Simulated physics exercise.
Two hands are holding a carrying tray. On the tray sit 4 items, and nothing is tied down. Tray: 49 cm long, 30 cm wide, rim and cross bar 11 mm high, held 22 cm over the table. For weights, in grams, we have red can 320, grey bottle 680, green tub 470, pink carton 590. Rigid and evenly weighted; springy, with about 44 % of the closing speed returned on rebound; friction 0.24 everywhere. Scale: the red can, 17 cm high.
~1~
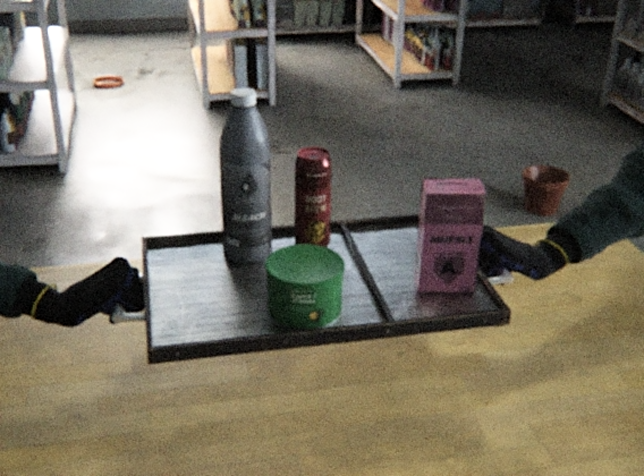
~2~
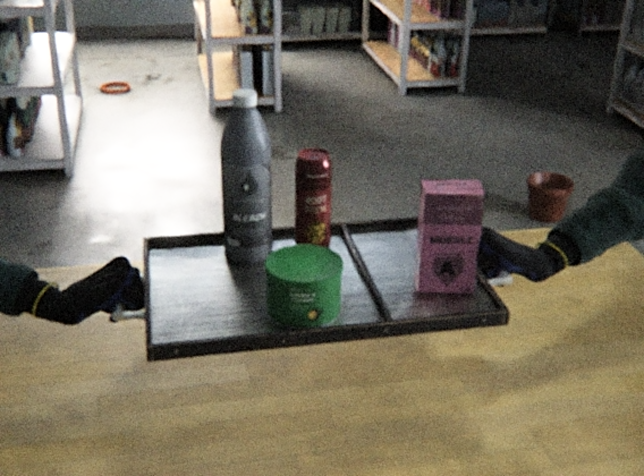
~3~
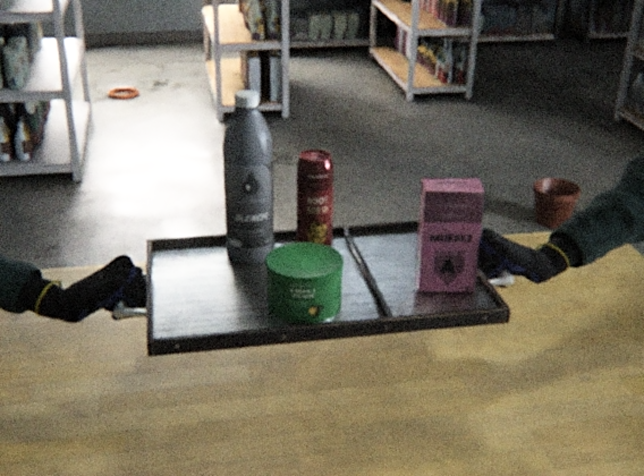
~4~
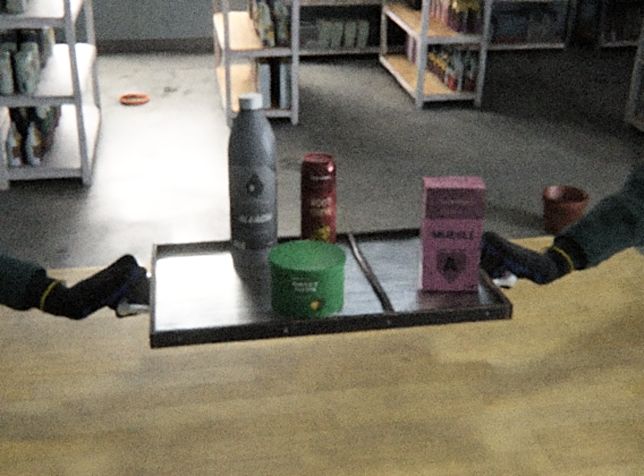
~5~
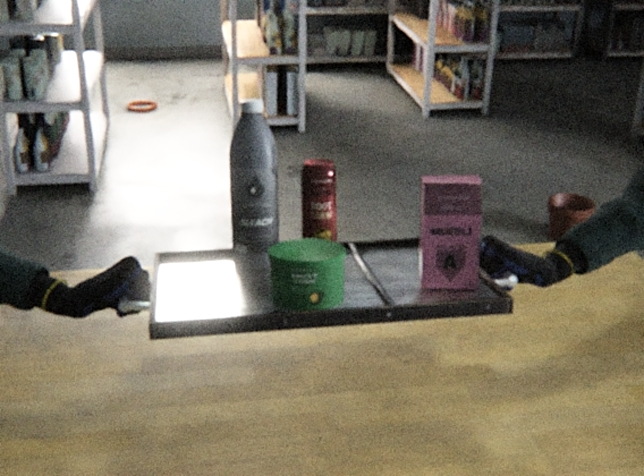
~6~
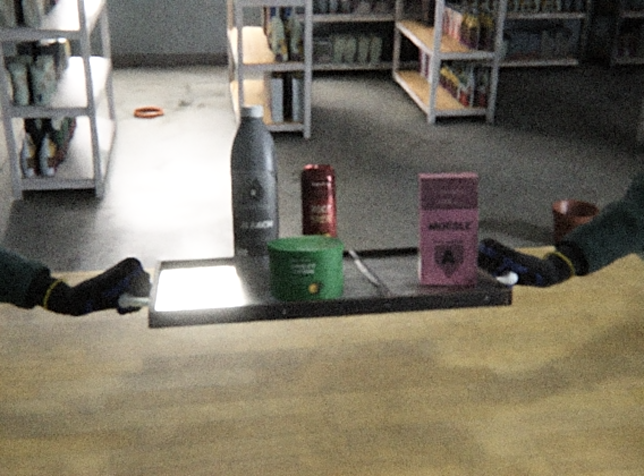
Two gloved hands gradually tilting a dark tray's far edge downward, with a bottle, can, tub and carton staying upright on it.
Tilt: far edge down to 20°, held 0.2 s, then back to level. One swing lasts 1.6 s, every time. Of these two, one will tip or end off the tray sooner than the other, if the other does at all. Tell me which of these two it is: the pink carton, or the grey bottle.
Of the two, it is the latter.
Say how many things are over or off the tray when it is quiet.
Count: 3.
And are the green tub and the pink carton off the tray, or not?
Once it settles, the green tub keeps within bounds; as for the pink carton, it has gone out of bounds.
Then, 0.60 s past the last view, tray tilted 20°, far edge down; red can and grey bottle now off the tray; pink carton shifted 14 cm near (421, 218); green tub shifted 13 cm.
Then, 0.90 s past the last view, tray tilted 20°, far edge down; pink carton now off the tray; green tub shifted 18 cm.
Then, 1.50 s past the last view, tray tilted 12°, far edge down; green tub shifted 18 cm.
Finally, off the tray, red can, grey bottle and pink carton; not toppled but over 5 cm from the start, green tub. Final places as that camera would see them, pink carton near (340, 261), grey bottle near (174, 307). Pink carton went 0.76 s after the last picture; grey bottle went 0.52 s after the last picture.
